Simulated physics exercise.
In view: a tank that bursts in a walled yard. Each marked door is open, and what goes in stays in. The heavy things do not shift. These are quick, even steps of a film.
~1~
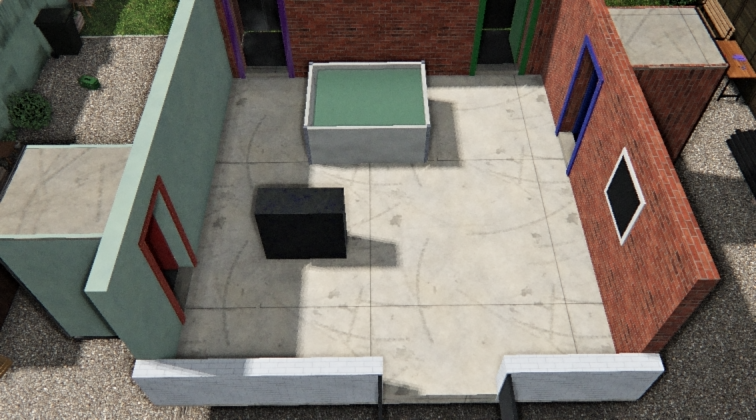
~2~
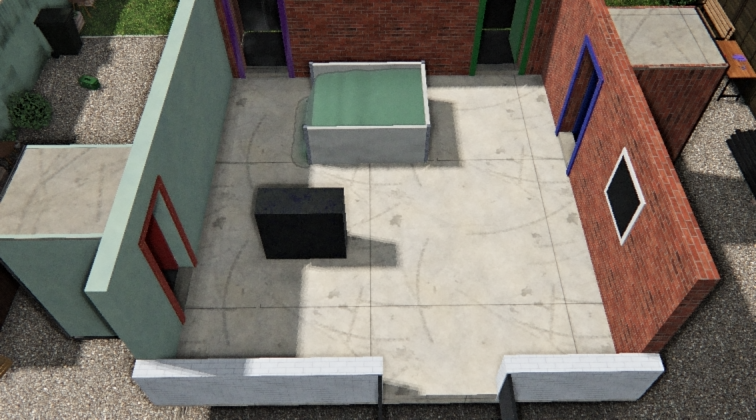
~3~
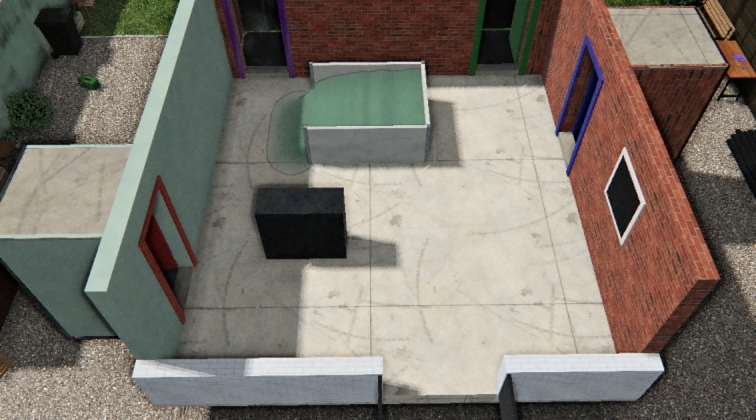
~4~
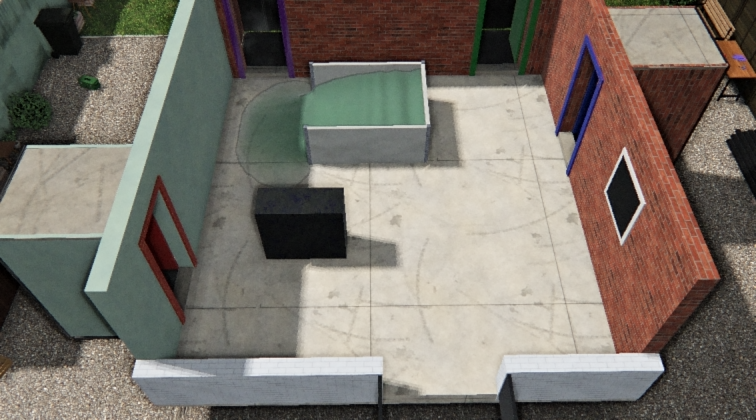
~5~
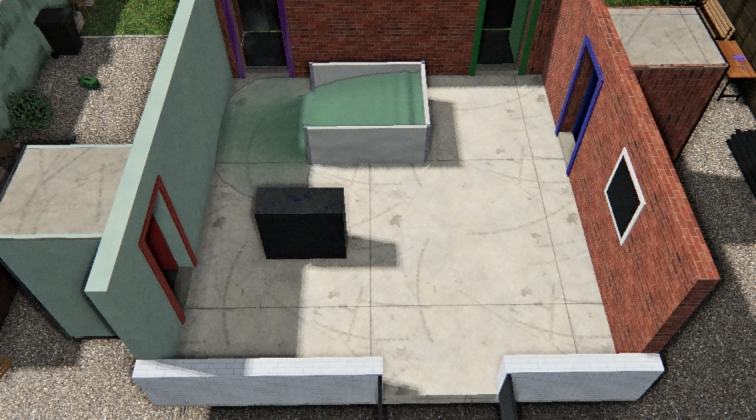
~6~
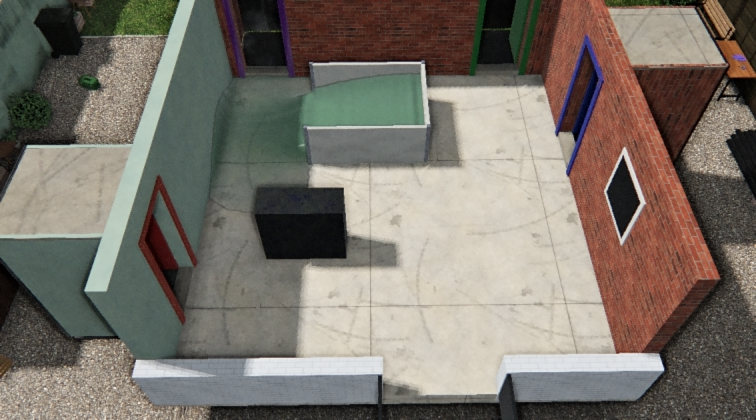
In the video, a pale tank of green water stands in a walled yard near a dark block, then its left side opens and water pours out leftward, spreading in a thin sheet across the concrete toward the green wall.
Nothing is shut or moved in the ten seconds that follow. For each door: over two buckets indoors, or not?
In the end: The green door holds within the limit; the red door floods; the purple door floods; the blue door holds within the limit.
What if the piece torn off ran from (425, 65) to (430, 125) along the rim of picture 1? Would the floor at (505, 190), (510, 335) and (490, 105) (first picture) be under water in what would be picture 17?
As listed: Covered, no water, flooded.
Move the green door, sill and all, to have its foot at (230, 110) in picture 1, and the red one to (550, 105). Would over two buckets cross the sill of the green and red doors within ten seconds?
My reading: The green one goes over; the red one lets more in.
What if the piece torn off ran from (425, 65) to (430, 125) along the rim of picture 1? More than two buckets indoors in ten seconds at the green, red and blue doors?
Then: The green one takes more; the red one goes over; the blue one passes that mark.
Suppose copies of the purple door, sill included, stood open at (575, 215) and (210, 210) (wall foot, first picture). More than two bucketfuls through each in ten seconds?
One after the other: Is under, goes over.
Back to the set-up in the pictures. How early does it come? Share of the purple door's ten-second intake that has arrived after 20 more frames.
Close to 85 %.
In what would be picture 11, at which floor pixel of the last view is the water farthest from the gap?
I would point to (190, 292).
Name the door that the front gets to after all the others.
The blue one.
A moment on, water covers 20 % of the floor; the green door not reached, the red door wet at the sill, nothing in, the purple door under two buckets in, the blue door not reached.
Next, water covers 30 % of the floor; the green door not reached, the red door under two buckets in, the purple door far over two buckets in, the blue door not reached.
Then, water covers 45 % of the floor; the green door wet at the sill, nothing in, the red door under two buckets in, the purple door far over two buckets in, the blue door not reached.
Later, water covers 90 % of the floor; the green door wet at the sill, nothing in, the red door over two buckets in, the purple door far over two buckets in, the blue door wet at the sill, nothing in.
In the end, water covers 95 % of the floor; the green door wet at the sill, nothing in, the red door far over two buckets in, the purple door far over two buckets in, the blue door wet at the sill, nothing in.
